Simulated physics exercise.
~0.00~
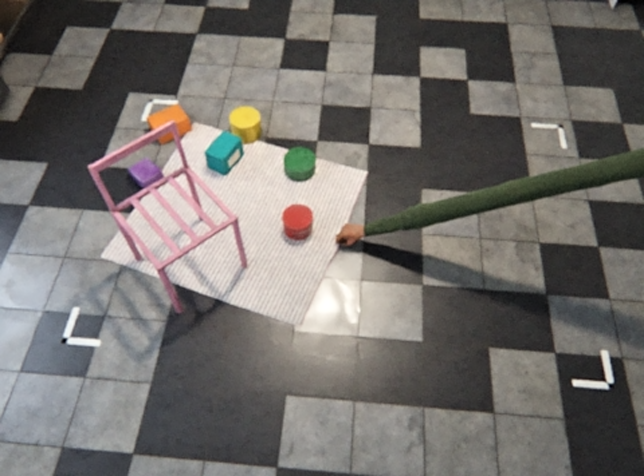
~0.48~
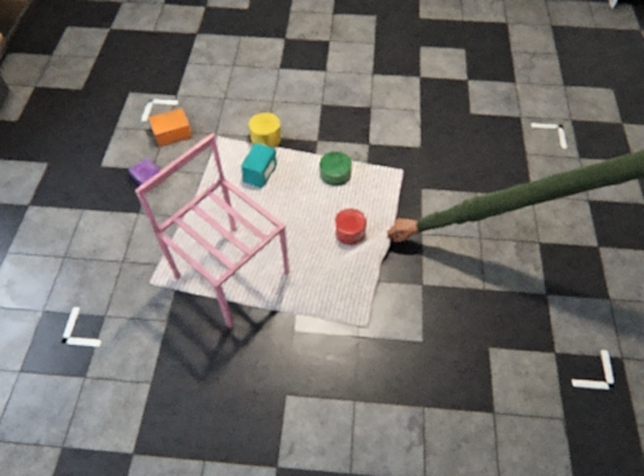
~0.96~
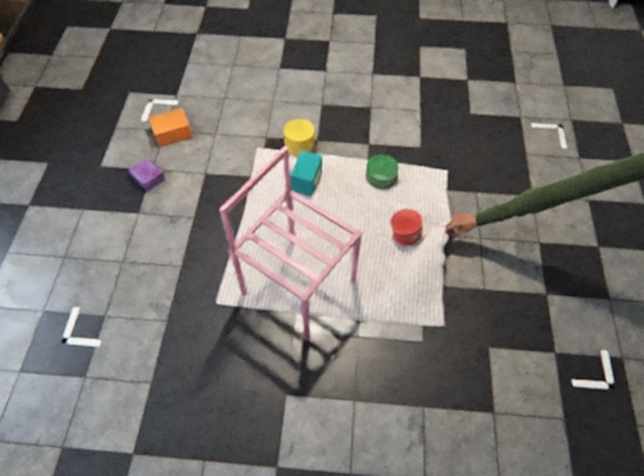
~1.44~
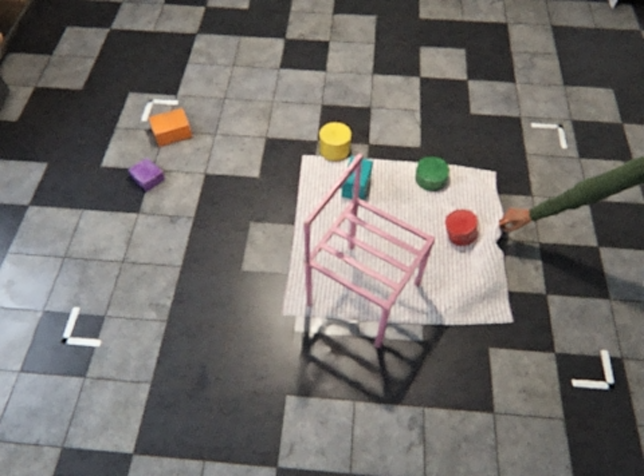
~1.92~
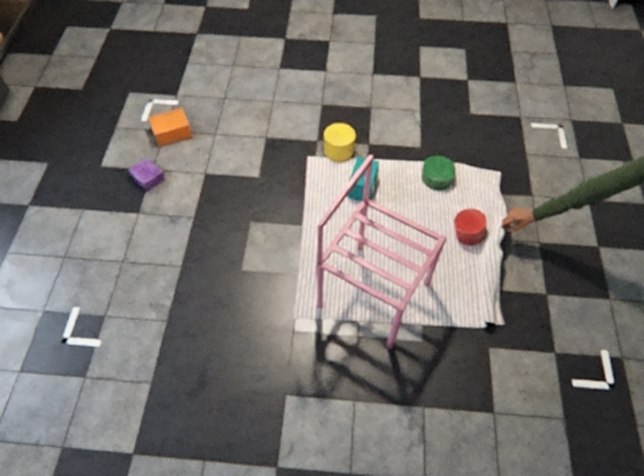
On a checkered utility-room floor, a hand dragged a white sheet to the right, carrying a pink chair, red bin, green tub, teal box and yellow tub a long way, while the orange and purple crates ended up left behind on the tiles.
